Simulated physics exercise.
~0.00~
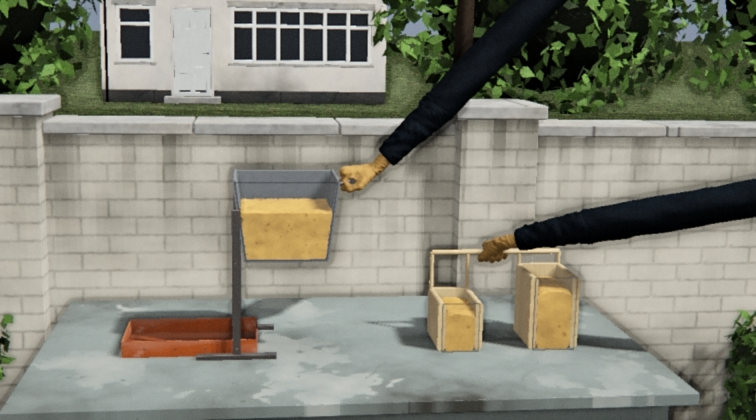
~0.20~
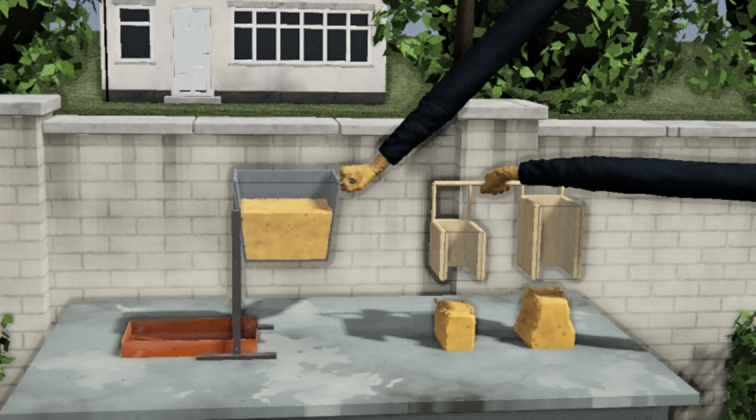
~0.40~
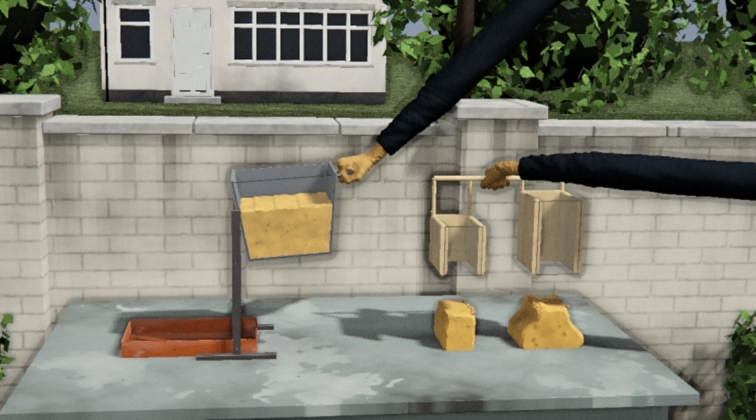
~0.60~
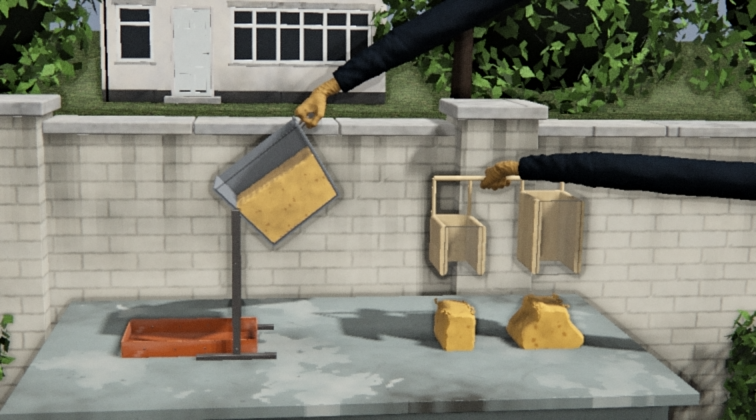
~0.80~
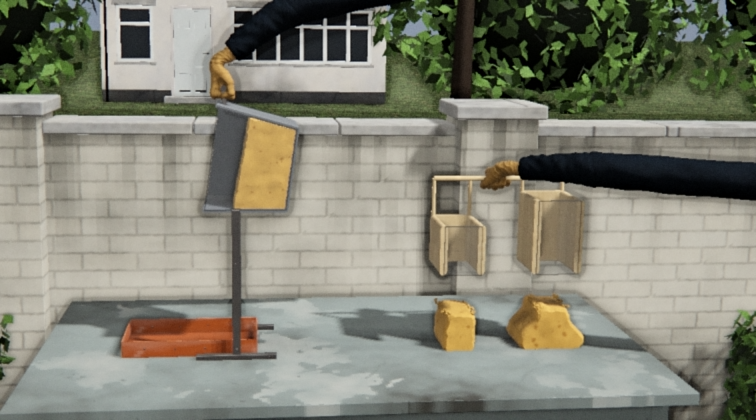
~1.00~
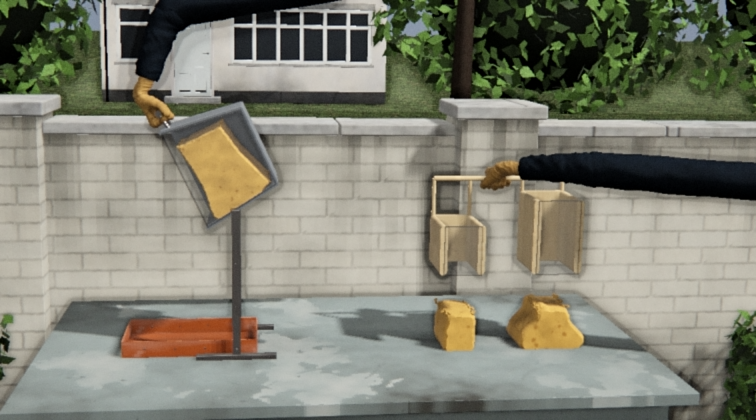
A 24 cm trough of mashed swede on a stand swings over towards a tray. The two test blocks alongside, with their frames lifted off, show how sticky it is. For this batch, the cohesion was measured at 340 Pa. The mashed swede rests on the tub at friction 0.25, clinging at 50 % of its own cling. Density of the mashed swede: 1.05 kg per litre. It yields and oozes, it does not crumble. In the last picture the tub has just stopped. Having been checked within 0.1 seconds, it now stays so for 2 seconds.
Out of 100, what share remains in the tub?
0 out of 100.
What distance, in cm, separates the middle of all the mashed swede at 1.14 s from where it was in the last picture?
Around 17 cm.
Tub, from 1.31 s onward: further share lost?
I reckon it's around 0 in a hundred.
After 1.14 s, the tub is at 115 degrees and holds 33 %.
After 1.31 s, the tub is at 115 degrees and holds 0 %.
After 1.48 s, the tub is at 115 degrees and holds 0 %.
After 1.65 s, the tub is at 115 degrees and holds 0 %.
After 3.00 s, at the end, the tub is at 115 degrees and holds 0 %.
